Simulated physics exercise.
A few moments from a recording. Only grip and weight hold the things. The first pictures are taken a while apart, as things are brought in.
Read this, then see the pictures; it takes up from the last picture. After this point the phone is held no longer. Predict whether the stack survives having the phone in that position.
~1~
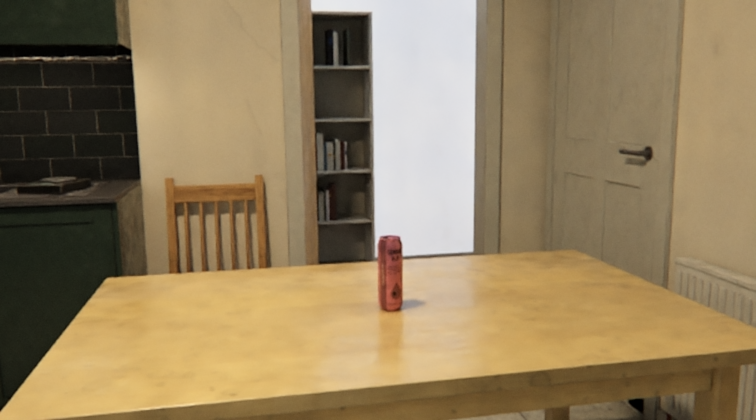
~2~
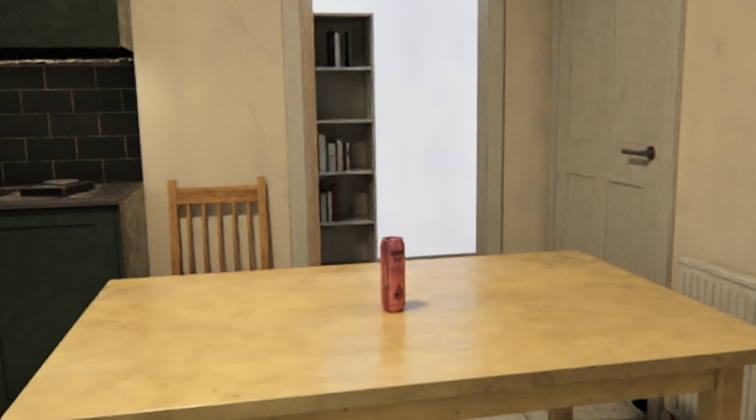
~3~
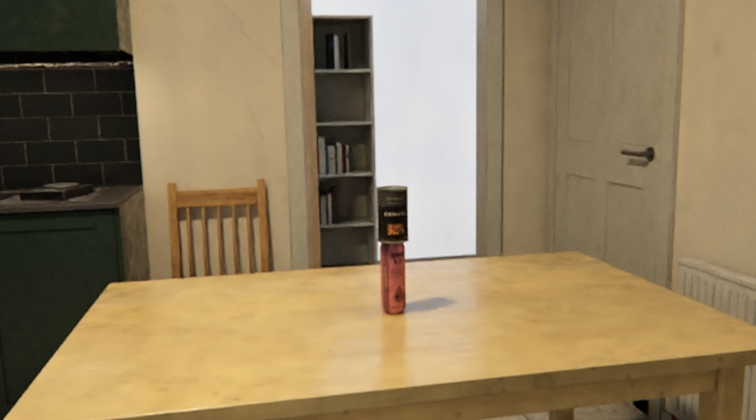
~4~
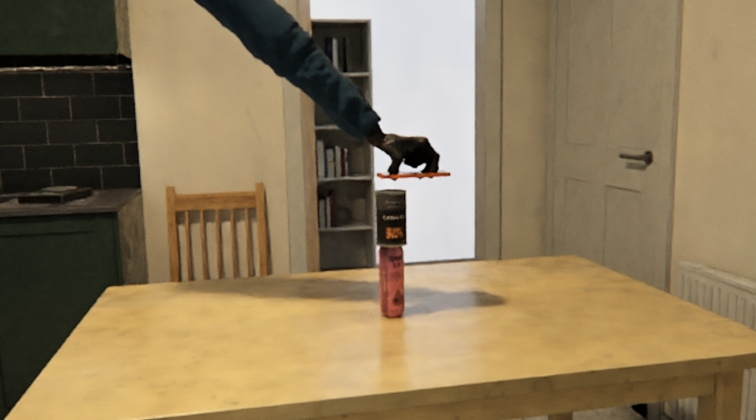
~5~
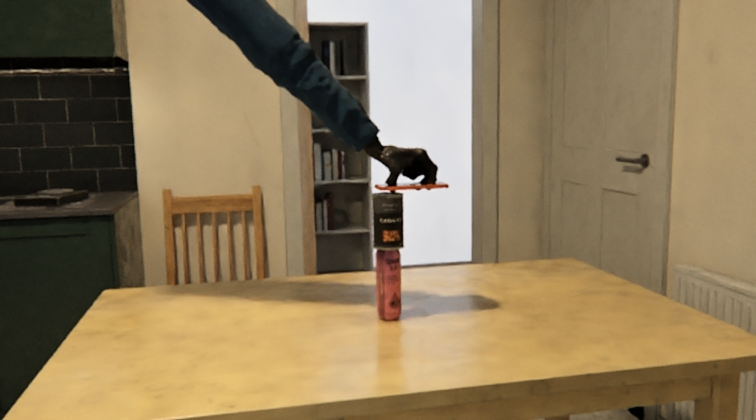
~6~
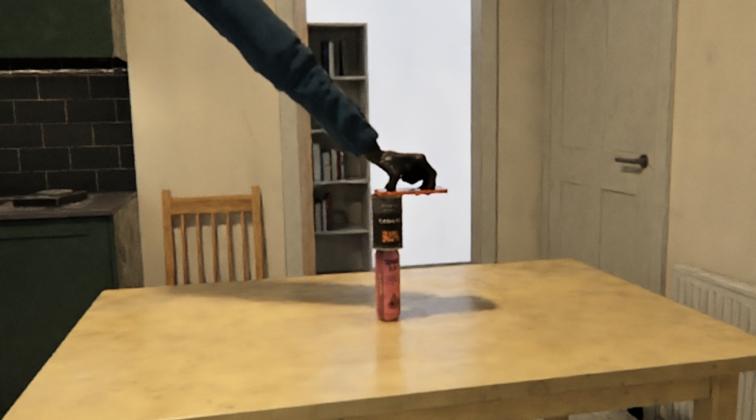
It does not remain steady.
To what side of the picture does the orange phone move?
Observed: The object is displaced in the rightward direction.
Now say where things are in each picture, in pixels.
The last thing is not in view yet, in the first picture.
The last thing is not in view yet, in the second picture.
The last thing is not in view yet; black tin (393, 214), in the third picture.
Coming down; orange phone (413, 174); black tin (391, 217), in the fourth picture.
Coming down; orange phone (411, 186); black tin (388, 220), in the fifth picture.
In place under the hand; orange phone (411, 191); black tin (387, 221), in the sixth picture.
Then, 0.40 s after the last picture, orange phone now fallen.
Then, 0.60 s after the last picture, things are still on the move.
At rest, fallen, orange phone; the other 2 in place. Seen from the same camera at the end, orange phone near (483, 322). The pile gives way.
